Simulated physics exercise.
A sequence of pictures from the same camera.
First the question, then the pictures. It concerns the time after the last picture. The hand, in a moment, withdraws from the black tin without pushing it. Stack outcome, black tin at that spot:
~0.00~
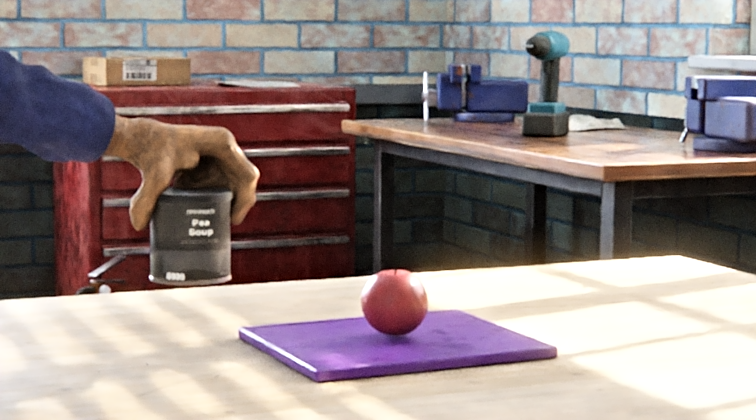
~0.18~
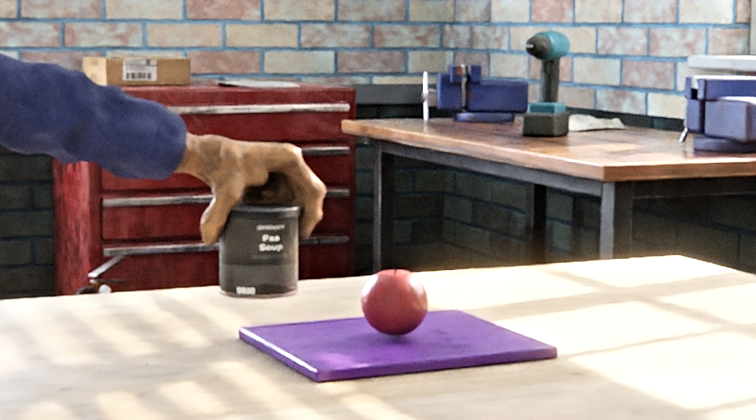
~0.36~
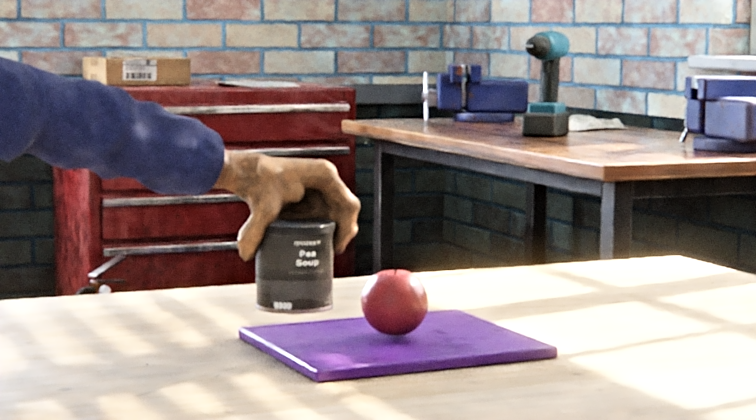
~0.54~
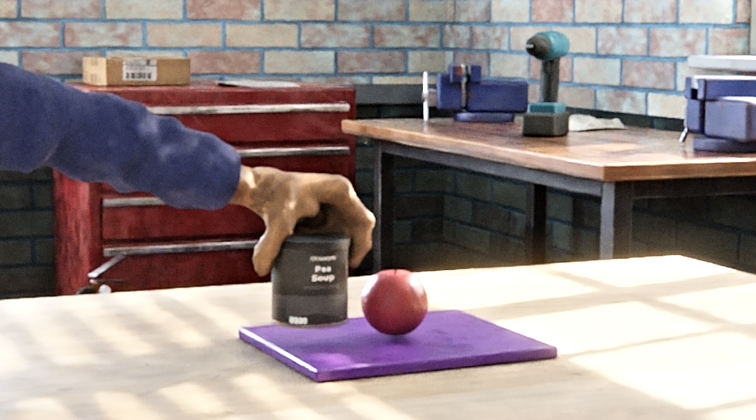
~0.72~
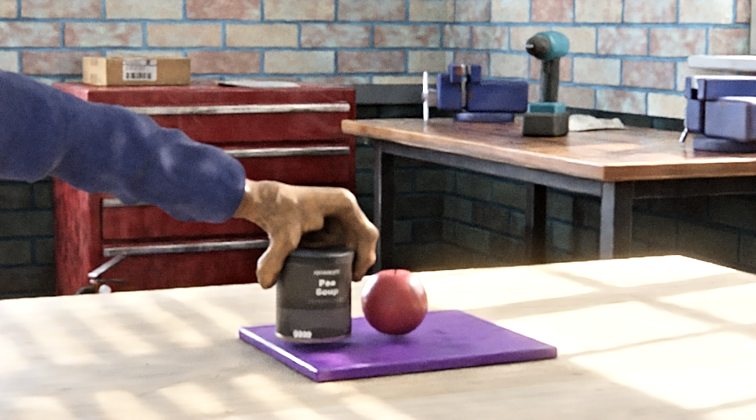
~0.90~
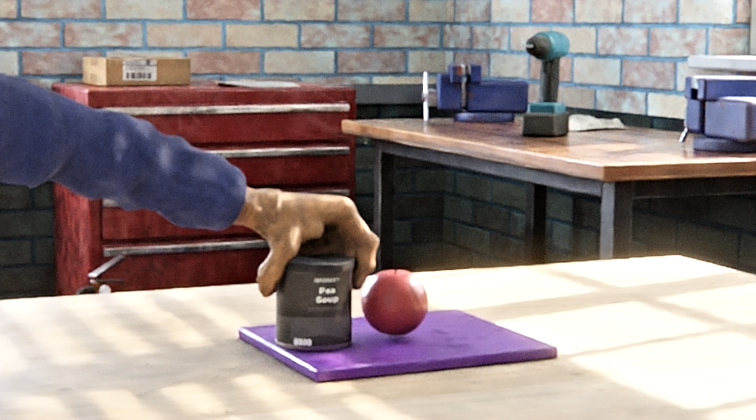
My guess: It stays upright.
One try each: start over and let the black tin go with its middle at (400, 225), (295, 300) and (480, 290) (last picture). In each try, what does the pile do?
Topples over, stays standing, stays standing.
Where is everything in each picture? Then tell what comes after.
On its way; black tin (190, 234); red apple (394, 302), in the first picture.
On its way; black tin (259, 249); red apple (394, 302), in the second picture.
On its way; black tin (294, 264); red apple (394, 302), in the third picture.
On its way; black tin (310, 280); red apple (394, 302), in the fourth picture.
On its way; black tin (314, 293); red apple (394, 302), in the fifth picture.
In place under the hand; black tin (314, 300); red apple (394, 302), in the sixth picture.
After 1.10 s, no change.
After 1.30 s, black tin resting near (314, 301).
In the end (2.0 s), all 3 unmoved. At the end, from the last picture's camera, black tin near (314, 301). The pile holds.
